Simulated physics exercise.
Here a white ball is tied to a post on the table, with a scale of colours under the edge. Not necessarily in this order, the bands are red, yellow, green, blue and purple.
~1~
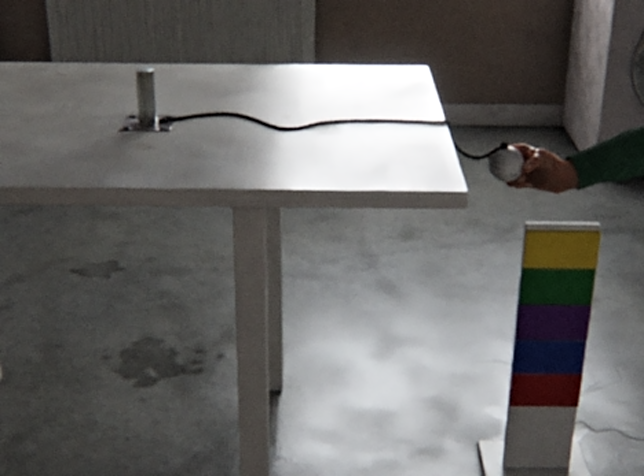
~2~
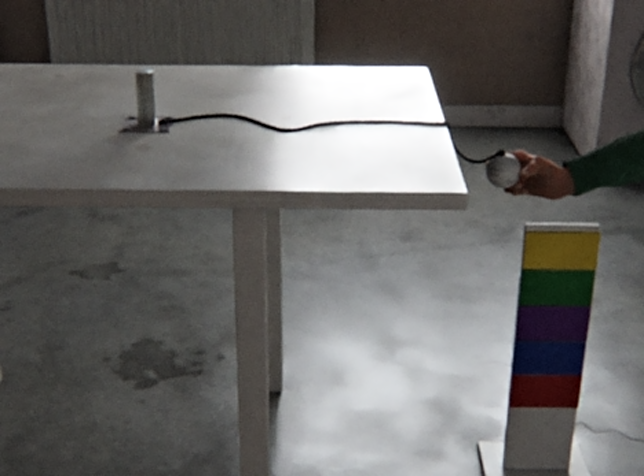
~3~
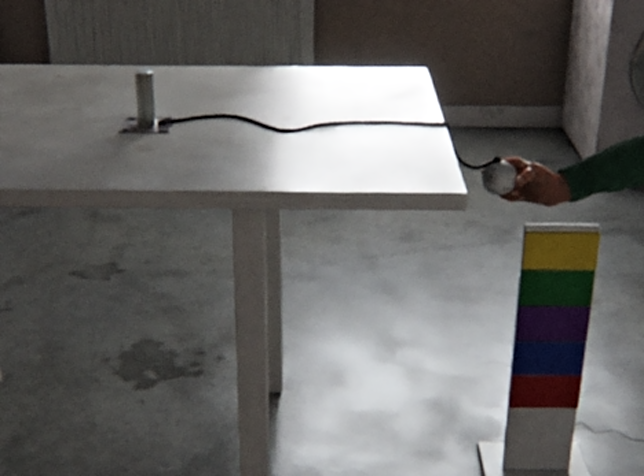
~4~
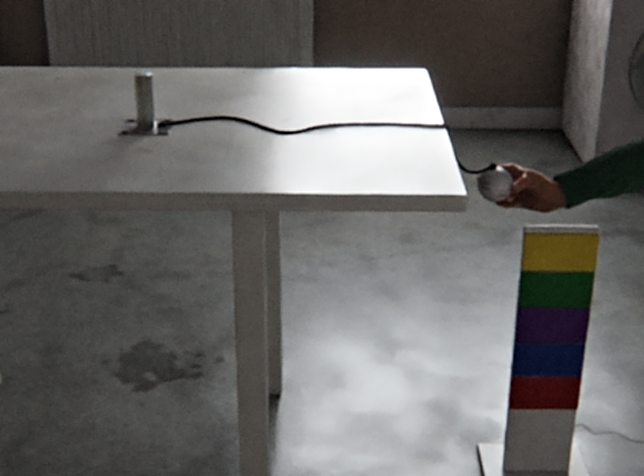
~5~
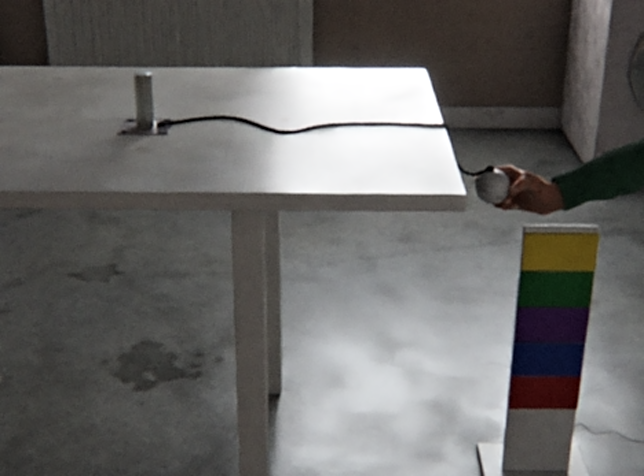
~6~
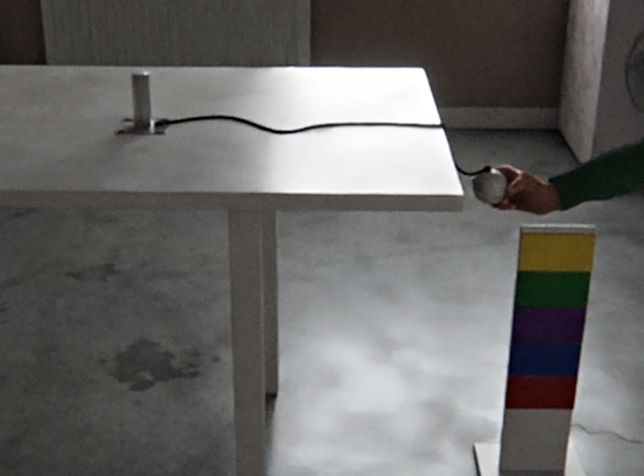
At first, a hand in a green sleeve holds a white ball just past the table's right edge, a dark cord running from it across the tabletop to a small post, above a colour-banded scale. The hand then moves the ball slightly left and down, while the cord barely shifts.
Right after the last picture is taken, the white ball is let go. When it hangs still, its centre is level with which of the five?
With yellow.
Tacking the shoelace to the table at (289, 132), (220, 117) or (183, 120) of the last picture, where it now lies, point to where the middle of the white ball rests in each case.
Result per try (px, approx.): (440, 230); (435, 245); (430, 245).
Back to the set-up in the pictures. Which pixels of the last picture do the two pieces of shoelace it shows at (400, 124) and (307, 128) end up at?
Point one: (432, 127); point two: (335, 127).
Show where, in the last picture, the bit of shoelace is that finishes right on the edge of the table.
In the last picture it is at roughly (414, 125).
Soon after, ball near (409, 242); level with yellow.
Then, ball near (444, 252); level with yellow.
At rest, ball near (432, 252); level with yellow. Its middle rests at the yellow band.
